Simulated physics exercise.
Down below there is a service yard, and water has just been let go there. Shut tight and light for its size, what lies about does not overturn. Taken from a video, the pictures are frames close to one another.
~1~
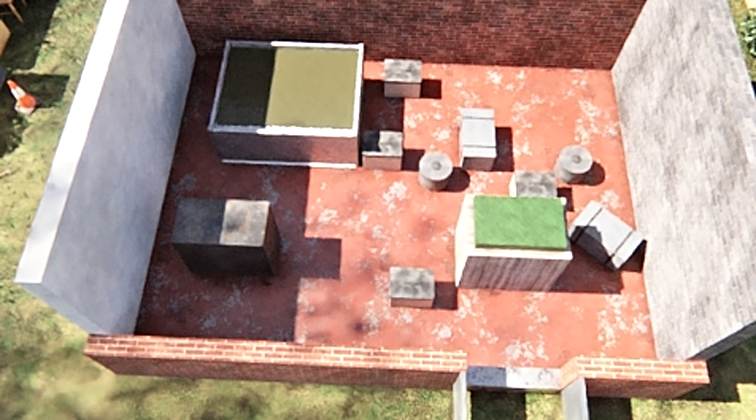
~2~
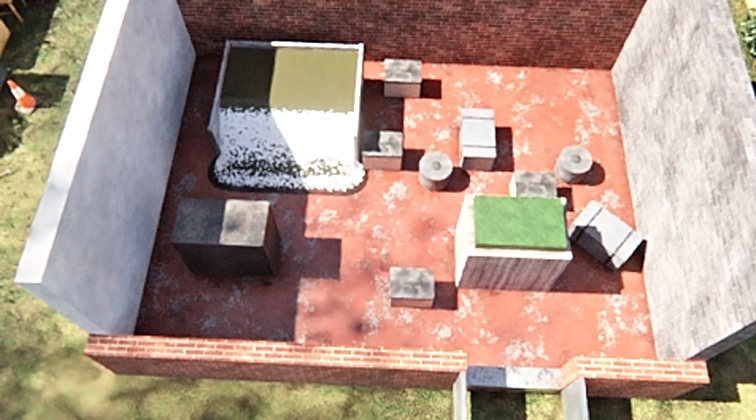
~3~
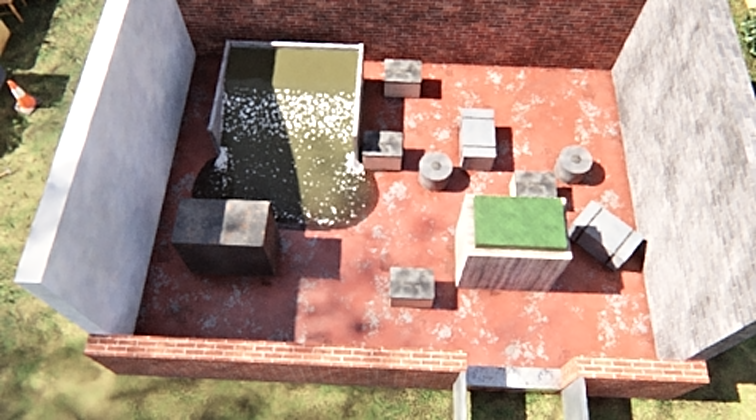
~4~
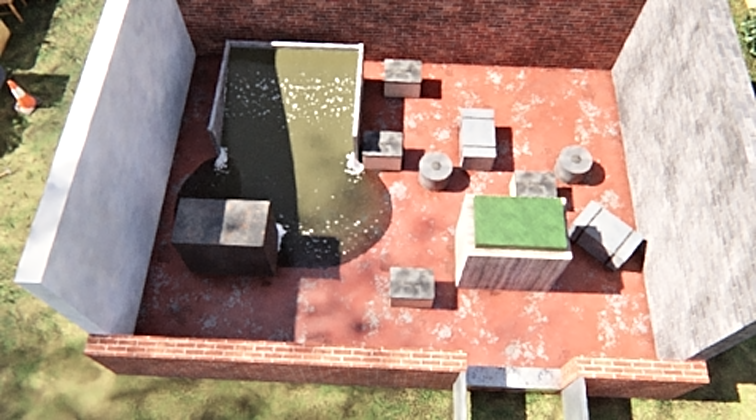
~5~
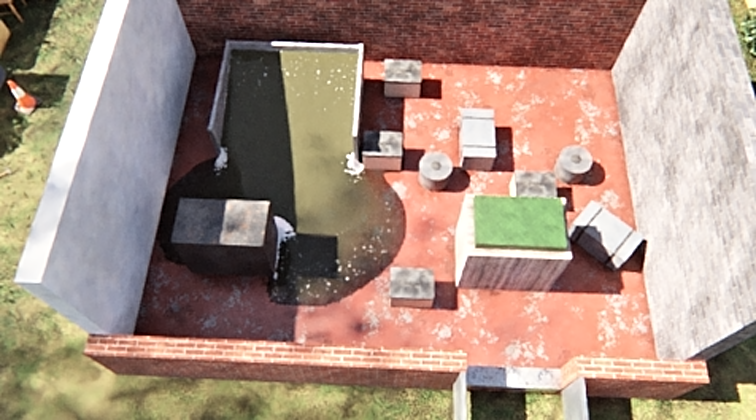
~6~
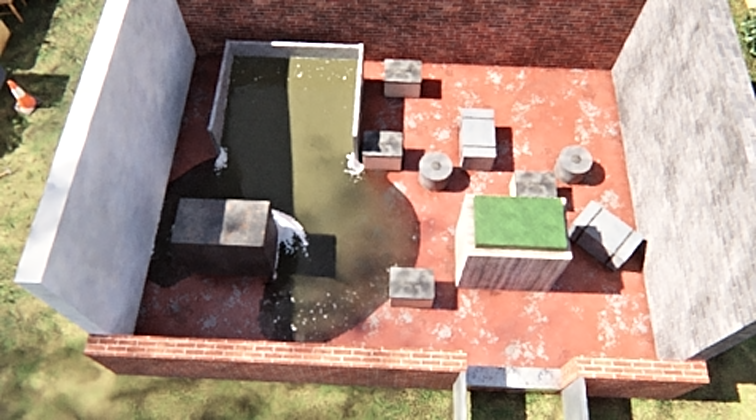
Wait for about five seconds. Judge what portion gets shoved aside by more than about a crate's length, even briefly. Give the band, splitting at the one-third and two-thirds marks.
Share: Fewer than a third.
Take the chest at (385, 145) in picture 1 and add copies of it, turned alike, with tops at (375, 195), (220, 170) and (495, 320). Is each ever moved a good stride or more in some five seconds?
Shoved clear, shoved clear, shoved clear.
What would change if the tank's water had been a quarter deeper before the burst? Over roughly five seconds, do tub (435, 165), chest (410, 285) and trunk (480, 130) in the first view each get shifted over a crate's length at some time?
Going through them in turn, I'd say never got there, then got there, then never got there.
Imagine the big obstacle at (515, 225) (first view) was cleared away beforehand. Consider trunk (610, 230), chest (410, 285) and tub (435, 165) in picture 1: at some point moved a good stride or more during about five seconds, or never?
Result, listed order: Knocked clear / knocked clear / hardly budged.
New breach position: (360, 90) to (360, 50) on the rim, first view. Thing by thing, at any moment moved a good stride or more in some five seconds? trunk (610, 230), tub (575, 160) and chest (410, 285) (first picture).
The first: Got that far; the second: Got that far; the third: Never got that far.
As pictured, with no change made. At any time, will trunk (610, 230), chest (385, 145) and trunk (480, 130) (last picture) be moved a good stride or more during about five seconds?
One by one: Remained nearby; remained nearby; remained nearby.
A moment on, 0 of 8 are well off their spots; 0 afloat.
Next, 1 of 8 are well off their spots; 1 afloat.
Later, 1 of 8 are well off their spots; 1 afloat.
In the end, 1 of 8 are well off their spots, and 1 have been at some point; 1 afloat.
